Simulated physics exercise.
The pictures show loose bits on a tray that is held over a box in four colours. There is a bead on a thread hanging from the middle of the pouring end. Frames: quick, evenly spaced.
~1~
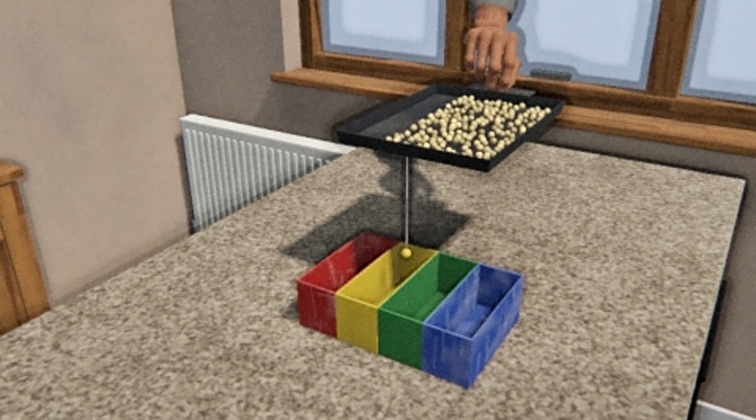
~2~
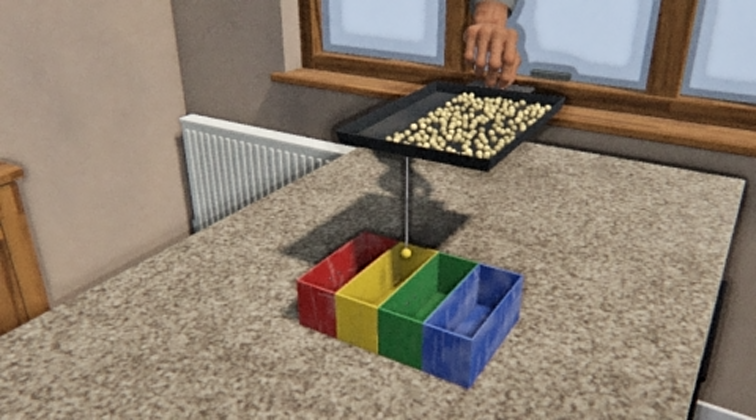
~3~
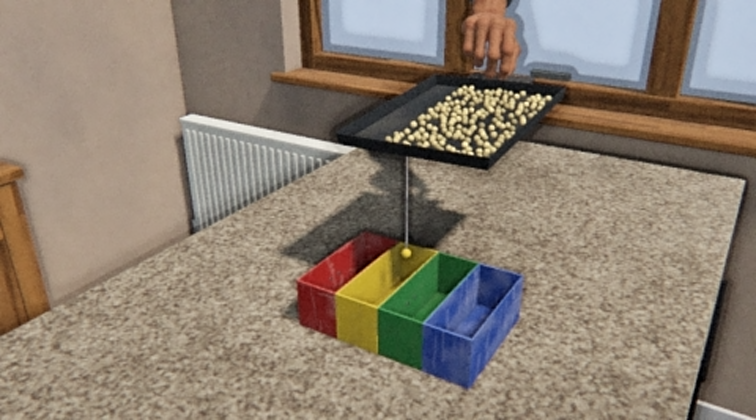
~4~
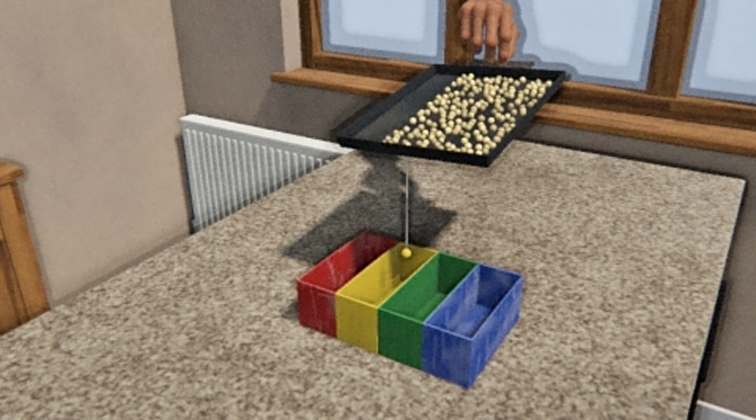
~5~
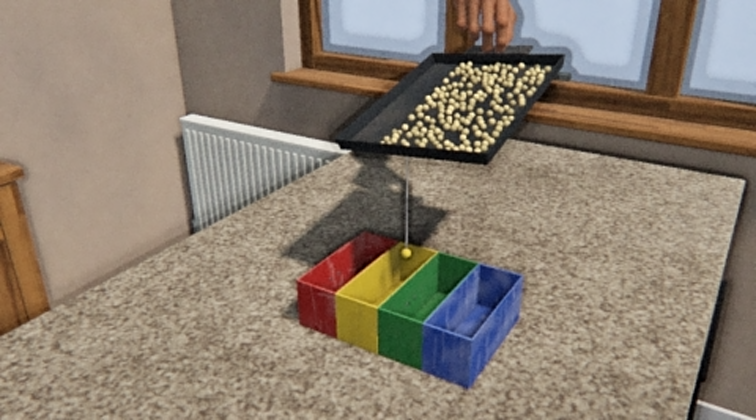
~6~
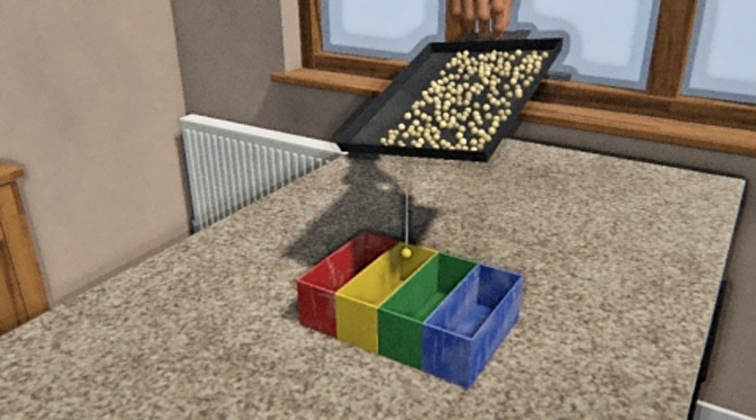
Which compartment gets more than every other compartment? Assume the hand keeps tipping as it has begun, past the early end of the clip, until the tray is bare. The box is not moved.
The red compartment gets the most.
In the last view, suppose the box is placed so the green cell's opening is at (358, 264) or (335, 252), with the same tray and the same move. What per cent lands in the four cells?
First case 100 in a hundred, second case 90 in a hundred.
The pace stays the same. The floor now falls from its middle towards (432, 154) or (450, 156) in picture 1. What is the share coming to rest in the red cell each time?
In turn, 0 percent and then 0 percent.
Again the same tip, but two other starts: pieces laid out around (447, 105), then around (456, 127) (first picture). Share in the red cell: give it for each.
That would be 60 per cent, and then 60 per cent.
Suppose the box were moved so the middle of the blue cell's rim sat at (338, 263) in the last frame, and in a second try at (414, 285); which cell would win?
So the first one goes to the cell in blue and the second to the yellow cell.
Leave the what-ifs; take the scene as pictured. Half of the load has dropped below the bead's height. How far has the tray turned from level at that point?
Around 110° of tilt.
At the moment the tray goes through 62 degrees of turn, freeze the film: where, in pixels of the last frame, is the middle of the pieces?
(370, 149).
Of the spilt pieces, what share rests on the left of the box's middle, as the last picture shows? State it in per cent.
I'd say some 100 in a hundred.
Just after the last frame, tray tipped steeply; the larger part on the tray; just a few in the yellow cell; just a few in the red cell; roughly a quarter falling or outside the box.
A moment on, tray tipped past a quarter turn; roughly two thirds on the tray; about a tenth in the red cell; just a few in the yellow cell; roughly a quarter falling or outside the box.
Further on, tray tipped past a quarter turn; roughly two thirds in the red cell; about a tenth in the yellow cell; just a few in the blue cell; just a few in the green cell; roughly a quarter falling or outside the box.
When it is over, tray tipped past a quarter turn; roughly two thirds in the red cell; about a tenth in the yellow cell; just a few in the blue cell; just a few in the green cell; roughly a quarter outside the box.
